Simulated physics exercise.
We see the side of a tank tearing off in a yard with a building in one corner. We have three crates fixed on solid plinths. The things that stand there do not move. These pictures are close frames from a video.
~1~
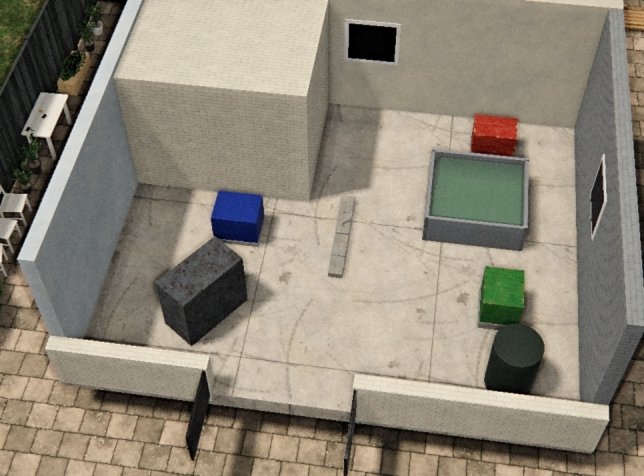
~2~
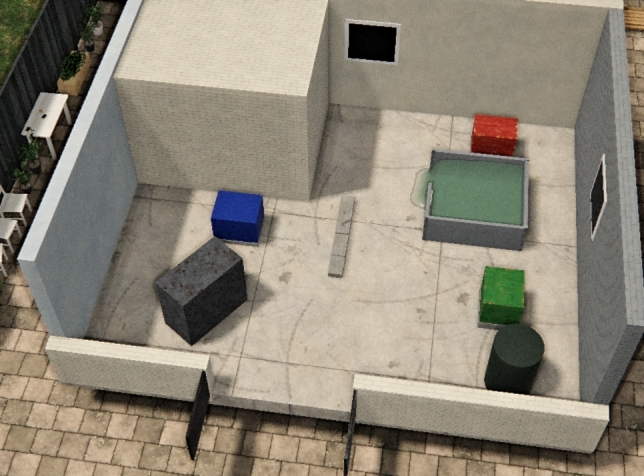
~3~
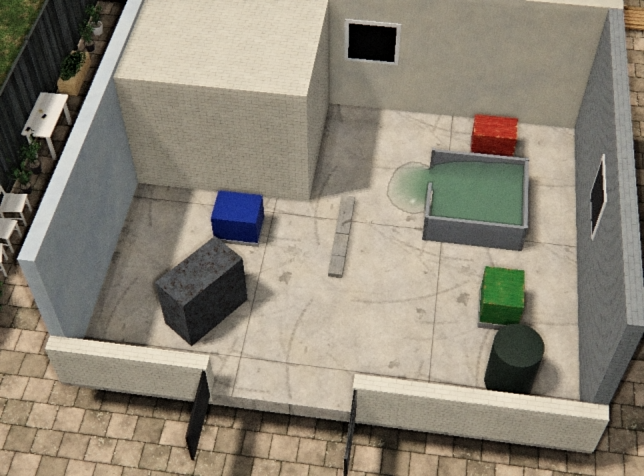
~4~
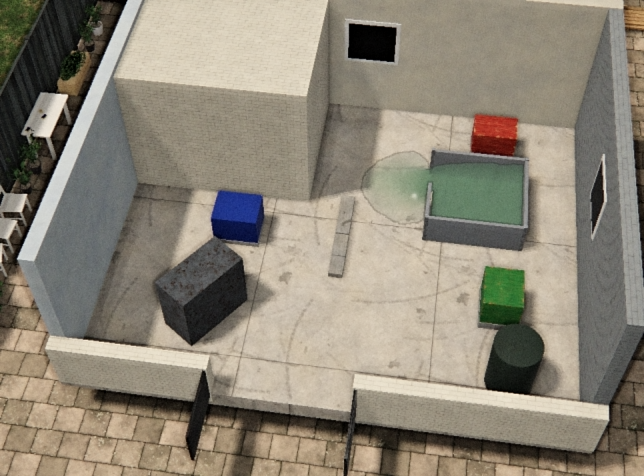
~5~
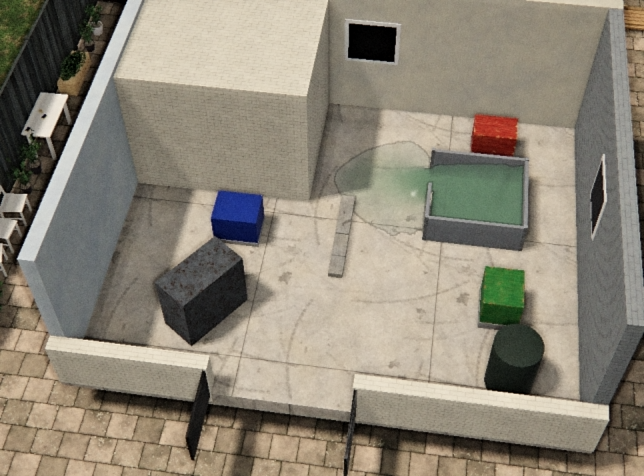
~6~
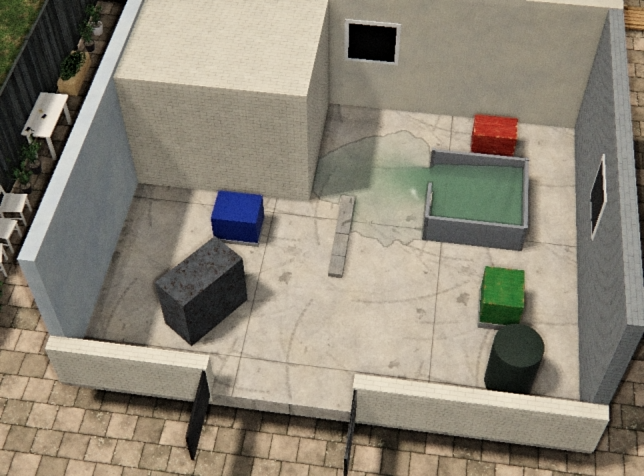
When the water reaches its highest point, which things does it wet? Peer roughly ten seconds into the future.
My prediction: The green crate is safe from the water; the blue crate is safe from the water; the red crate is caught by the water.
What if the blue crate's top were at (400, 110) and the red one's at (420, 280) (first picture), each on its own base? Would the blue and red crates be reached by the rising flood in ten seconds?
Reading - blue crate: Flooded, red crate: Untouched.
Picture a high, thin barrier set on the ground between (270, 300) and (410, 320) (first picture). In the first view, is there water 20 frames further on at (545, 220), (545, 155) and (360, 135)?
First unwetted, then unwetted, then inundated.
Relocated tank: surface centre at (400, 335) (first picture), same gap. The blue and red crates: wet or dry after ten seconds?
Note - blue crate is overtopped; red crate is left dry.
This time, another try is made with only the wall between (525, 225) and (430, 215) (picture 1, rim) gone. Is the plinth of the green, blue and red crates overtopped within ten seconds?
As I see it, the green crate is overtopped, the blue crate avoids the flood and the red crate avoids the flood.
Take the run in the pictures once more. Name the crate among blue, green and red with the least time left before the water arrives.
The blue crate it is.
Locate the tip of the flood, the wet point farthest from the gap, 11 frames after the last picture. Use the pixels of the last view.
The front should reach about (250, 261).
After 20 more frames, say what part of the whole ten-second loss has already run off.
Approximately 0 in a hundred, I think.
A moment on, water covers 15 % of the floor; the green crate not reached, the blue crate not reached, the red crate not reached.
Next, water covers 20 % of the floor; the green crate not reached, the blue crate water round its plinth, the red crate not reached.
Then, water covers 35 % of the floor; the green crate not reached, the blue crate water round its plinth, the red crate water round its plinth.
Later, water covers 50 % of the floor; the green crate water round its plinth, the blue crate water round its plinth, the red crate water round its plinth.
In the end, water covers 70 % of the floor; the green crate stayed above the water, the blue crate stayed above the water, the red crate was topped.
